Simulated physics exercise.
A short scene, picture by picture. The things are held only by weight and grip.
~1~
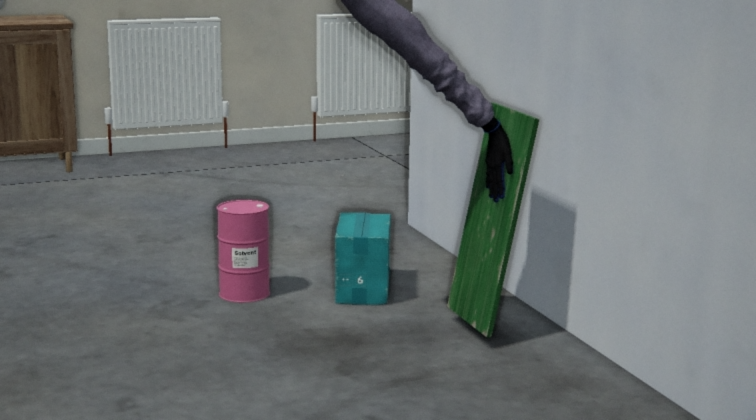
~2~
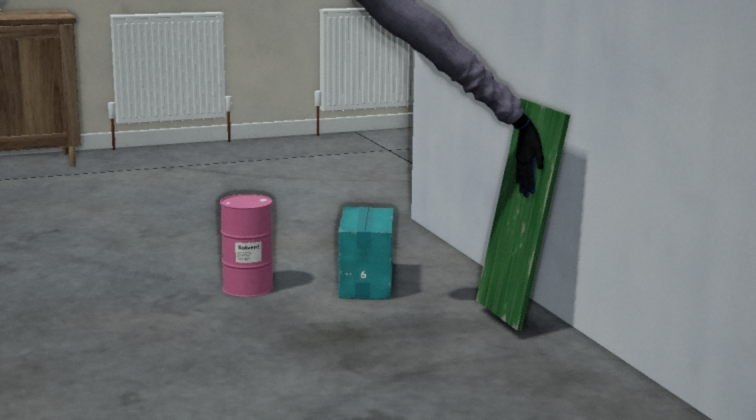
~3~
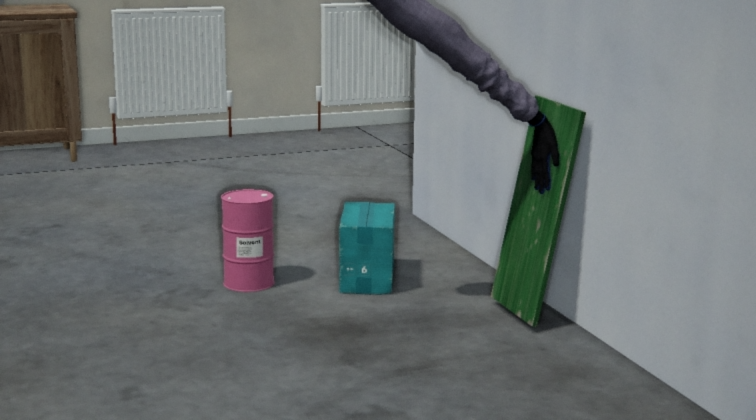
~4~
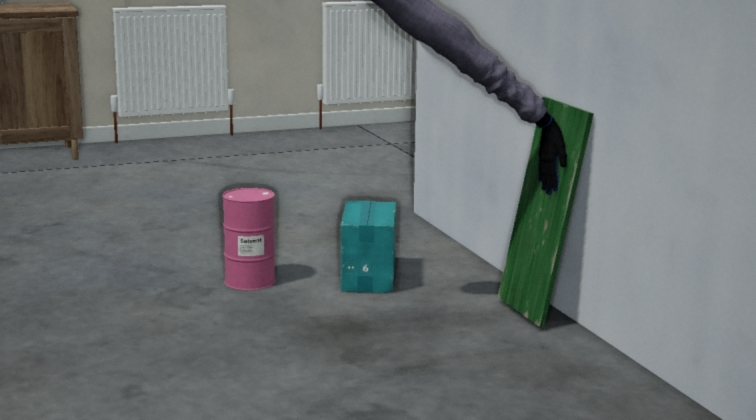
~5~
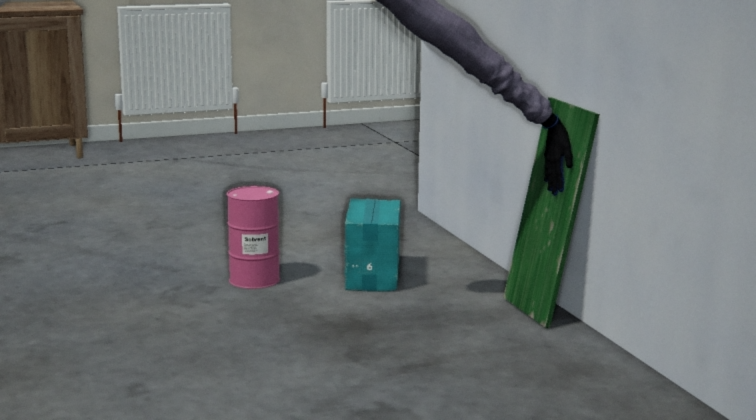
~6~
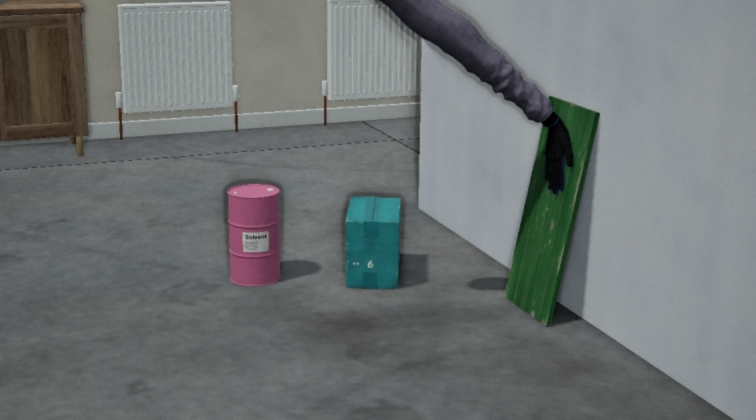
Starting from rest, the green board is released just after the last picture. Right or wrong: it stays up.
Right, it holds.
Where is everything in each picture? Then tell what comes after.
Not yet at the wall; green board (491, 218); turquoise box (363, 258), in the first frame.
Not yet at the wall; green board (521, 213); turquoise box (367, 252), in the second frame.
Not yet at the wall; green board (536, 209); turquoise box (368, 247), in the third frame.
Not yet at the wall; green board (543, 210); turquoise box (369, 246), in the fourth frame.
Leant on the wall, still held; green board (549, 211); turquoise box (373, 244), in the fifth frame.
Leant on the wall, still held; green board (550, 209); turquoise box (374, 242), in the sixth frame.
Then, 0.40 s on from there, no change.
Then, 0.90 s on from there, green board resting near (550, 210).
In the end, all 3 unmoved. At the end, from the last picture's camera, green board near (550, 210). The board stays up.
